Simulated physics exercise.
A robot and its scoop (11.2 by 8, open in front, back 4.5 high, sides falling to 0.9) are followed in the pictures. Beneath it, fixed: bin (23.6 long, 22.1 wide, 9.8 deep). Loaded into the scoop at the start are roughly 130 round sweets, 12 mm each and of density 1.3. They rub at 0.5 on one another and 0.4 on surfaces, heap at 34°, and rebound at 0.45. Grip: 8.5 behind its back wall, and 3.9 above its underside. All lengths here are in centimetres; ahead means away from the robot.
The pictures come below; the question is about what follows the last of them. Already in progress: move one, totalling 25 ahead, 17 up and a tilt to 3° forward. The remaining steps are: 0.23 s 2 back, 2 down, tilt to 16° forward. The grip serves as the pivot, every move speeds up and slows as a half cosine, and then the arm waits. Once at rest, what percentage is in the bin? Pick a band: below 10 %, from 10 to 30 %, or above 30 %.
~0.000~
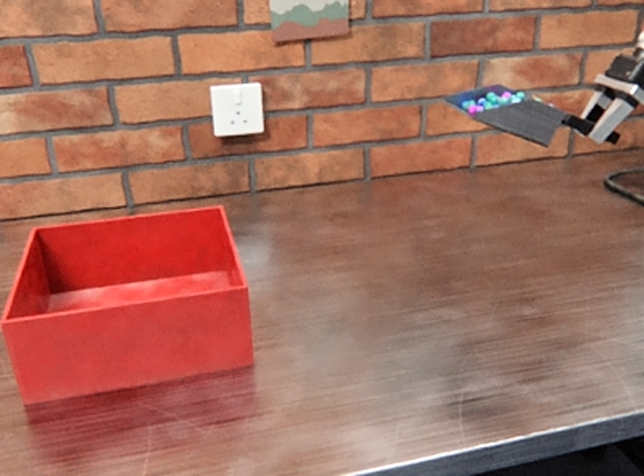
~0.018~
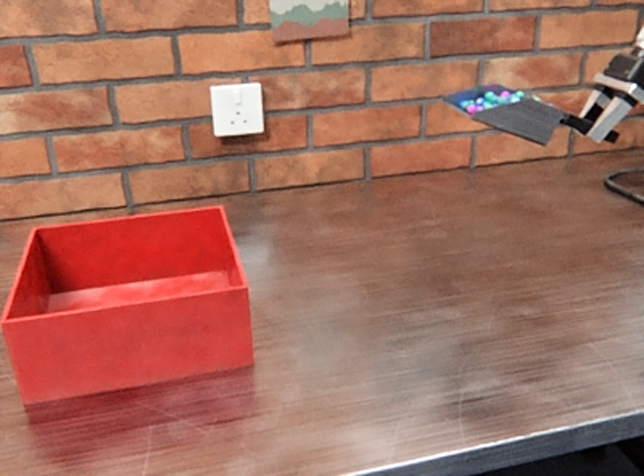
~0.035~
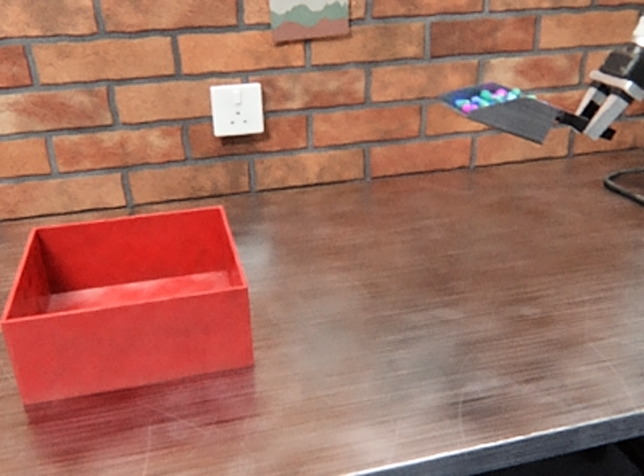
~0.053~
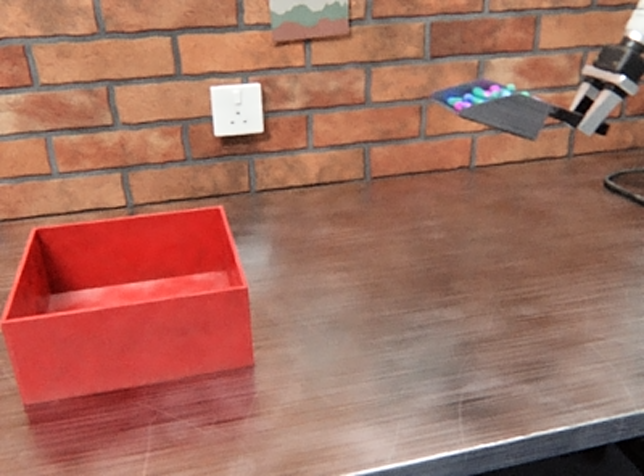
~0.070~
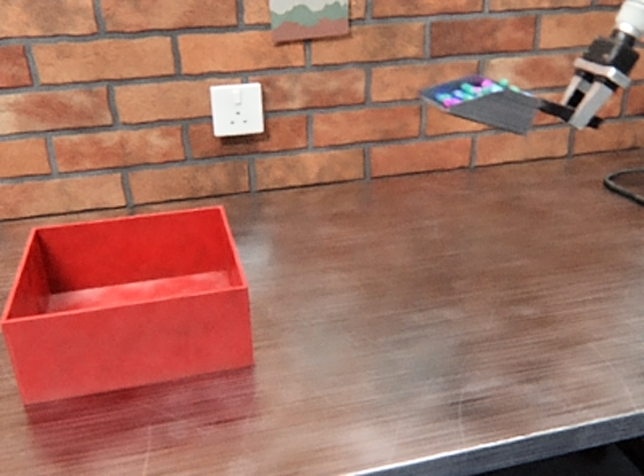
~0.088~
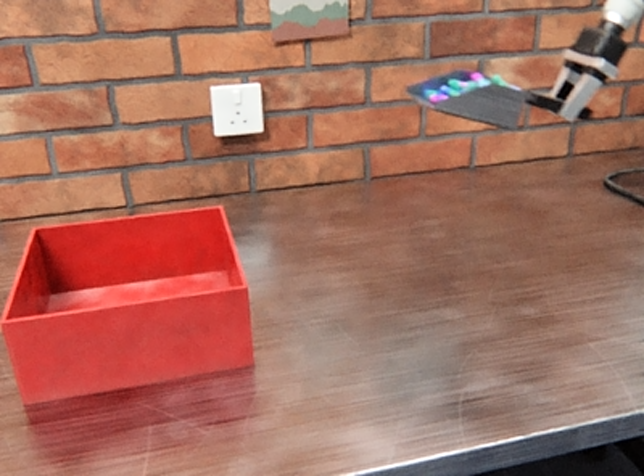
Above 30 %.
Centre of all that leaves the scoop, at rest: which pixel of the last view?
It ends up close to (69, 332).
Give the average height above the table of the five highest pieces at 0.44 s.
Some 26 cm.
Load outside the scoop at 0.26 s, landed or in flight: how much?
I'd say some 0 percent.
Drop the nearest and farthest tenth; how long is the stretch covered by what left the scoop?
The stretch is around 8 cm.
After 0.26 s, tilted 2° forward, highest piece 37 above the table; 126 on the scoop.
After 0.44 s, tilted 12° forward, highest piece 27 above the table; 126 in flight or on a rim.
After 0.73 s, tilted 16° forward, highest piece 10 above the table; 123 in the bin, 1 on the table or floor, 2 in flight or on a rim.
After 1.78 s, tilted 16° forward, highest piece 3 above the table; 123 in the bin, 3 on the table or floor.
In the end, 123 in the bin, 3 on the table or floor. That is 98 % in the bin.
